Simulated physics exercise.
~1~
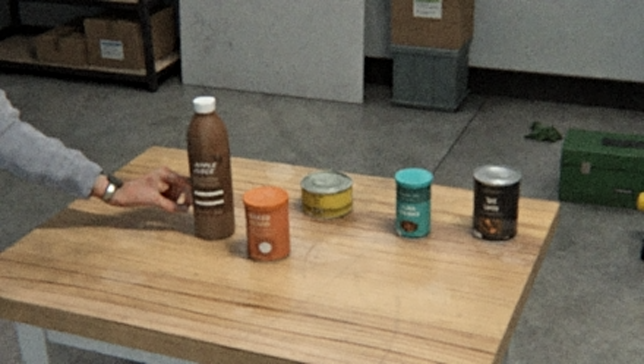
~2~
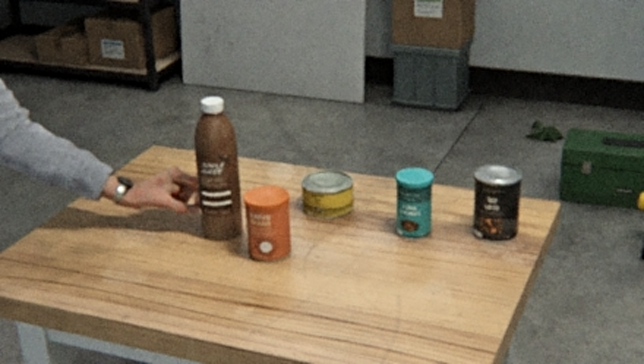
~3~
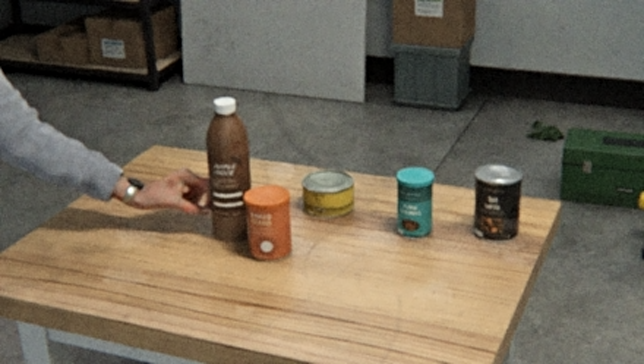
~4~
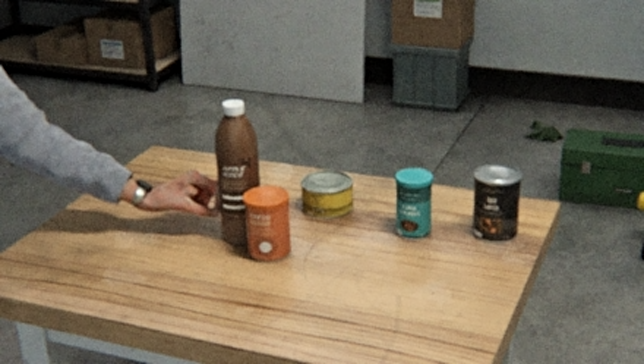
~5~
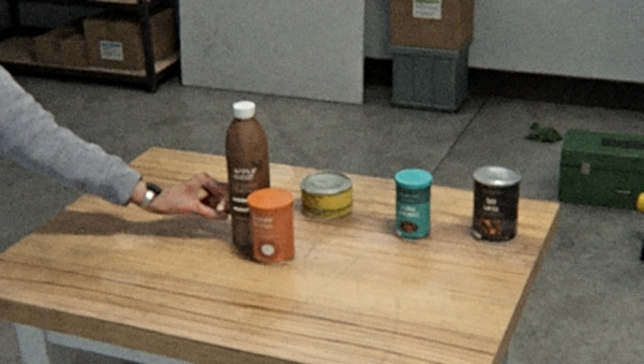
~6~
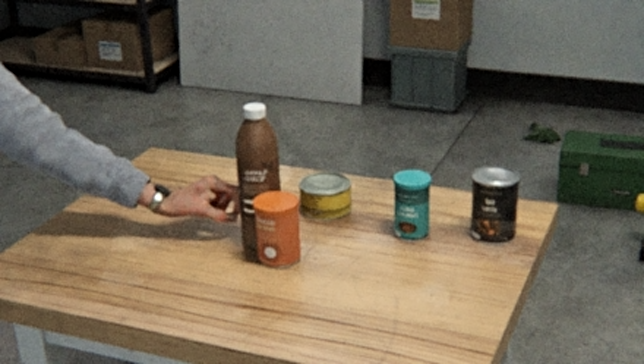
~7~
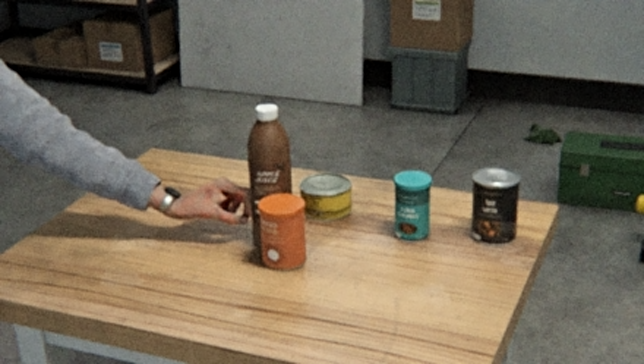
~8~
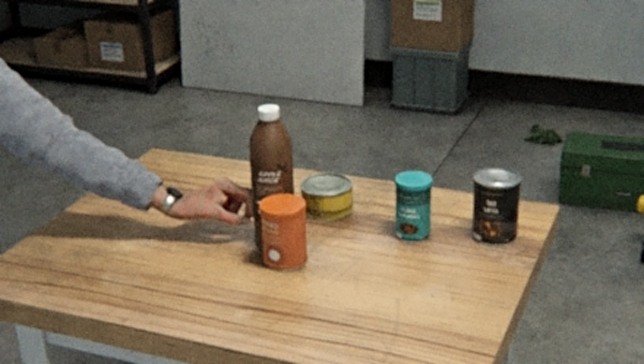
At first, a hand in a grey sleeve with a wristwatch reaches in from the left and touches a tall brown bottle on a wooden table, beside an orange tin, a yellow tub, a turquoise tin and a black tin. The fingers push the bottle slowly to the right, and it slides upright behind the orange tin. As the push continues, the orange tin shifts slightly to the right too. Then the hand stops, its fingers still by the bottle. Both bottle and orange tin remain standing, and the other three containers have stayed in place.
